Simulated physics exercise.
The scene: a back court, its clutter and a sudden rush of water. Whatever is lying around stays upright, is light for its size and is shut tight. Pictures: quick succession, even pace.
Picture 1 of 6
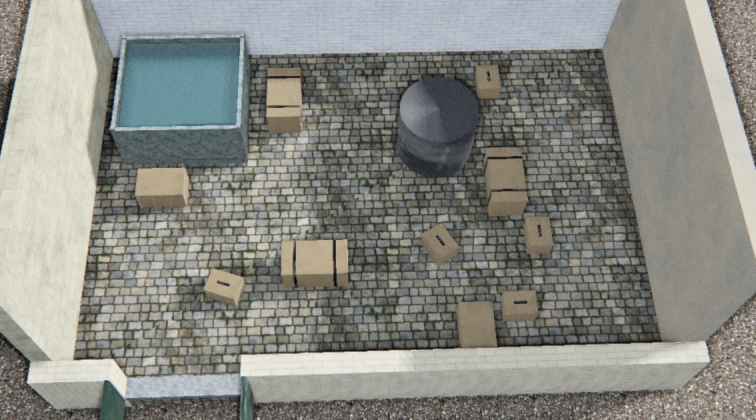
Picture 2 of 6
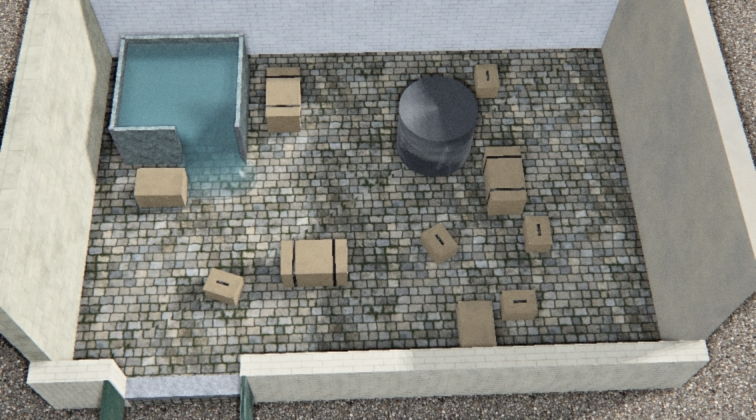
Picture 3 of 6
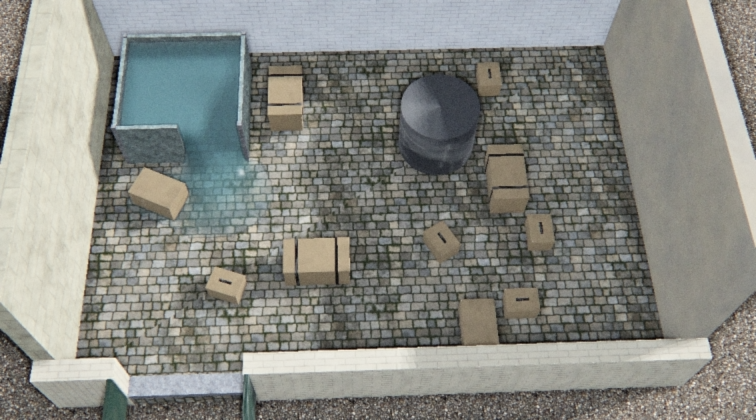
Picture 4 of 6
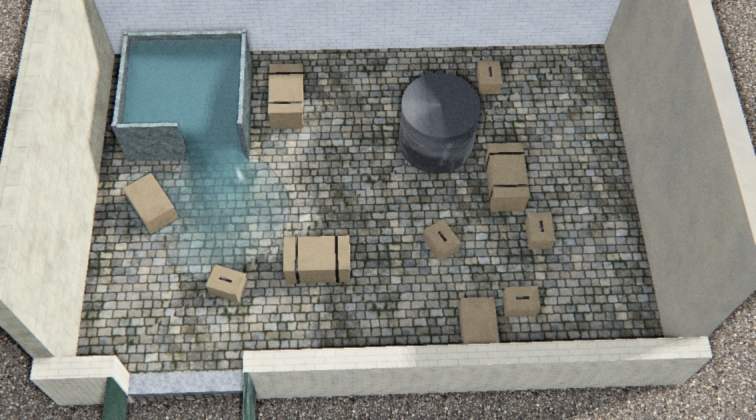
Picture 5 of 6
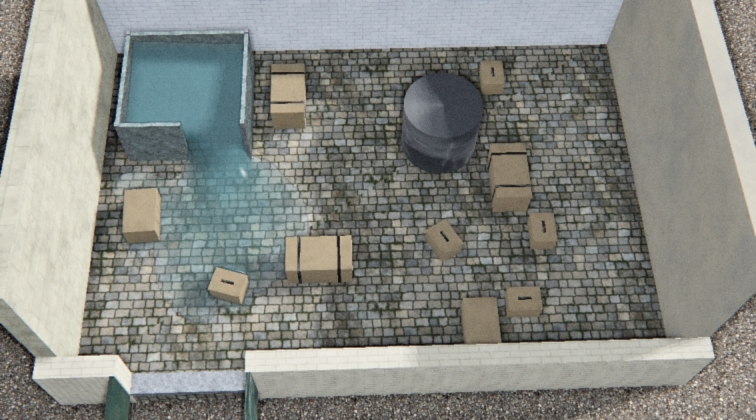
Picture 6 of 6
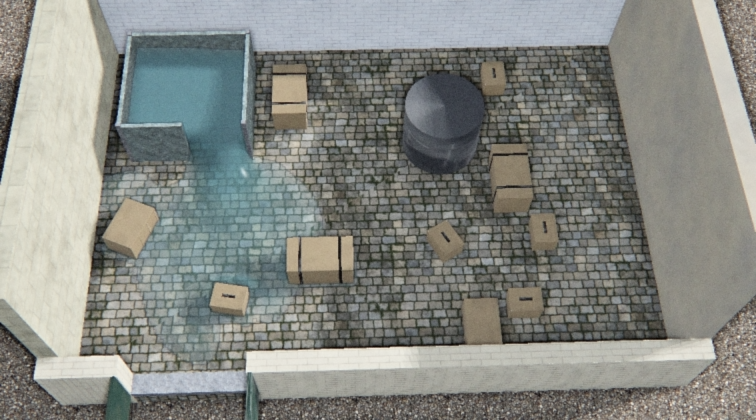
Water spills from a stone-walled tank at the upper left of a walled, cobbled court, seen from high above. Tan boxes of several sizes stand scattered over the grey-green paving, with a dark round drum right of centre. A front section of the tank opens, pale blue water spreads toward the near wall, and the box beside it turns and slides nearer, then a small box shifts slightly.
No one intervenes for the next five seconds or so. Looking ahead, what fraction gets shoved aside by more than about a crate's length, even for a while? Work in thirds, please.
Band-wise it's the middle band, a third to two thirds.
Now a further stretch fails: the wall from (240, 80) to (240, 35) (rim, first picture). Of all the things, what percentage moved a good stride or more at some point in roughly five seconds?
About 20 per cent.
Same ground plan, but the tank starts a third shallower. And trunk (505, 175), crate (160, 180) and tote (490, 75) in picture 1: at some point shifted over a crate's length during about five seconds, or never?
First one missed the mark, second one cleared the mark, third one missed the mark.
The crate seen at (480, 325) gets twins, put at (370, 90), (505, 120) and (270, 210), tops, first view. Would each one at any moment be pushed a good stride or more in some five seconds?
First remains in place, second remains in place, third driven off.
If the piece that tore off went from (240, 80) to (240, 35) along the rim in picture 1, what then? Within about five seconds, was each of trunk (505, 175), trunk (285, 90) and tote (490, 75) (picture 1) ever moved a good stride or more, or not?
In turn: Stayed within it, moved that far, moved that far.
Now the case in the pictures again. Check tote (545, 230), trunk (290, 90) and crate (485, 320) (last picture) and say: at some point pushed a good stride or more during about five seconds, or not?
As listed: Less than that, under that, yes.
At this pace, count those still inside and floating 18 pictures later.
That number is 3.
A moment on, 2 of 10 are well off their spots; 0 afloat.
Next, 3 of 10 are well off their spots; 2 afloat.
Later, 5 of 10 are well off their spots; 3 afloat.
In the end, 5 of 10 are well off their spots, and 5 have been at some point; 2 afloat.
